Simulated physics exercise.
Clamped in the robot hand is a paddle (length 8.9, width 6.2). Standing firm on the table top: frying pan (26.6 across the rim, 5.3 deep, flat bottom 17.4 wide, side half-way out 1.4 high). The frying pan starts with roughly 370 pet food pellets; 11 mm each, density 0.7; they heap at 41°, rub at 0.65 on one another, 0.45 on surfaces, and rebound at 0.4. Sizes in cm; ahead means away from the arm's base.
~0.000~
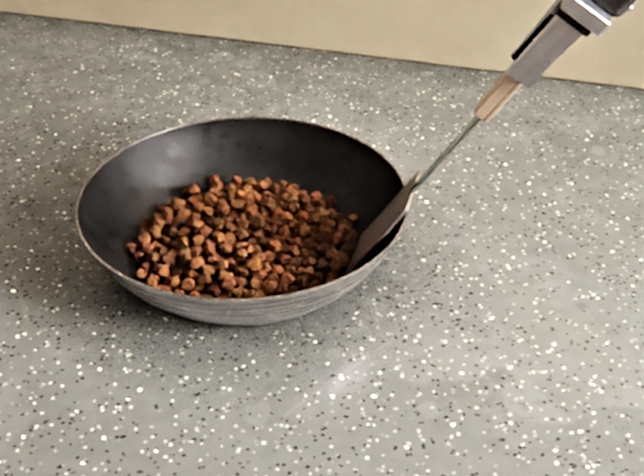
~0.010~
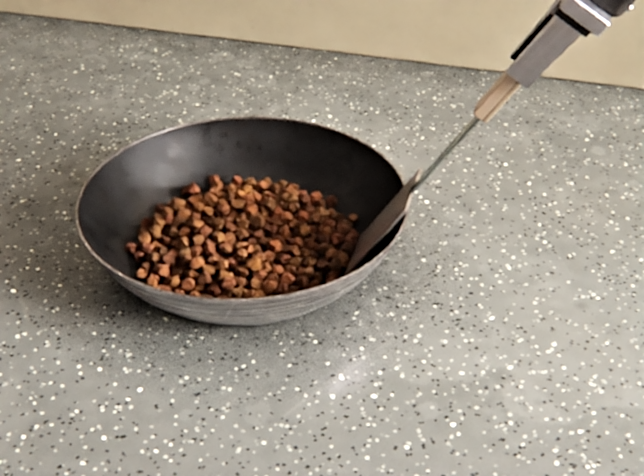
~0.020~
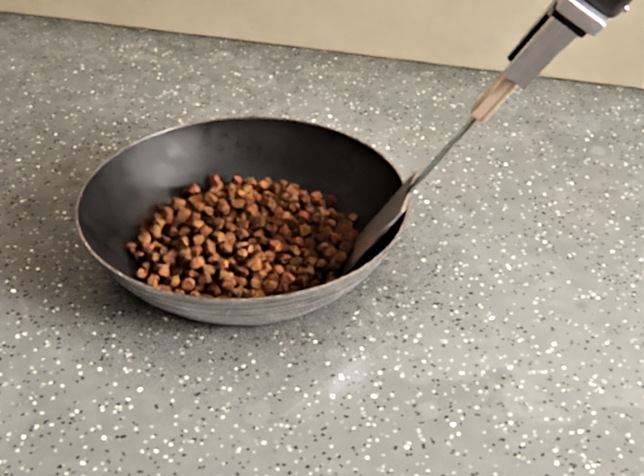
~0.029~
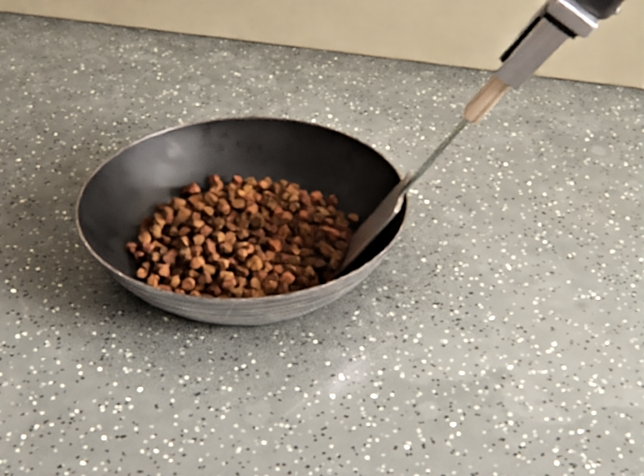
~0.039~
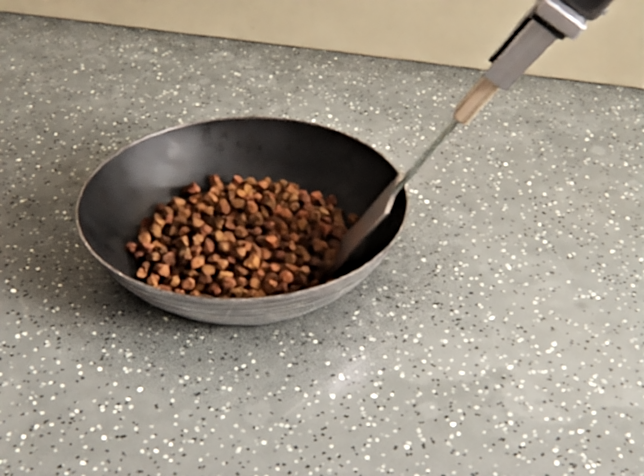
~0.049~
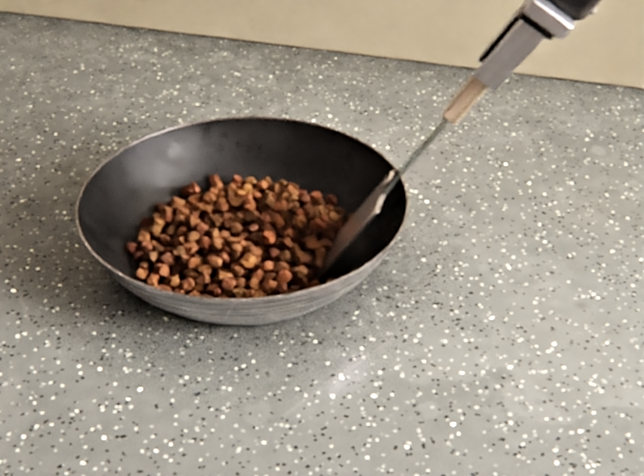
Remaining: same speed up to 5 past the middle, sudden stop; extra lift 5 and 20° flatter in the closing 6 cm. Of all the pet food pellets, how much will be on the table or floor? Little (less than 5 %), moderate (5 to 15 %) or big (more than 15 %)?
On the table or floor the share is little, less than 5 %.
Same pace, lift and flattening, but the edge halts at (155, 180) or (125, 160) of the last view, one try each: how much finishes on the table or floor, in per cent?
About 0 and 10 per cent.
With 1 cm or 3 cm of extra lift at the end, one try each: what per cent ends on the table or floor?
Some 0 and 0 per cent.
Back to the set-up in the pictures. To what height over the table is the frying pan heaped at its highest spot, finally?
Some 5.0 cm.
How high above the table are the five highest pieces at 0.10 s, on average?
Some 4 cm.
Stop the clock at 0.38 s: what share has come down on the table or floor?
About 0 per cent.
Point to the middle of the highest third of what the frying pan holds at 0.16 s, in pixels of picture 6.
At about (187, 219).
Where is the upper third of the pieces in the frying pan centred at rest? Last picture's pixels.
At about (158, 216).
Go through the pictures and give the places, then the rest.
The first picture shows paddle top edge at (414, 189), sloping 58°; upper third of the load around (241, 234), from x 135 to 355, top at y 180; 367 in the frying pan.
The second picture shows paddle top edge at (414, 189), sloping 58°; upper third of the load around (241, 234), from x 135 to 355, top at y 180.
The third picture shows paddle top edge at (411, 190), sloping 58°; upper third of the load around (241, 234), from x 135 to 355, top at y 180.
The fourth picture shows paddle top edge at (404, 190), sloping 58°; upper third of the load around (241, 234), from x 135 to 355, top at y 180.
The fifth picture shows paddle top edge at (395, 191), sloping 58°; upper third of the load around (246, 236), from x 135 to 355, top at y 180.
The sixth picture shows paddle top edge at (386, 190), sloping 58°; upper third of the load around (245, 233), from x 135 to 350, top at y 180; 367 in the frying pan.
After 0.10 s, sloping 58°, highest piece 5 above the table; 367 in the frying pan.
After 0.16 s, sloping 50°, highest piece 5 above the table; 367 in the frying pan.
After 0.38 s, sloping 38°, highest piece 5 above the table; 367 in the frying pan.
After 1.43 s, sloping 38°, highest piece 5 above the table; 367 in the frying pan.
At rest, 367 in the frying pan. That is 0 % on the table or floor.
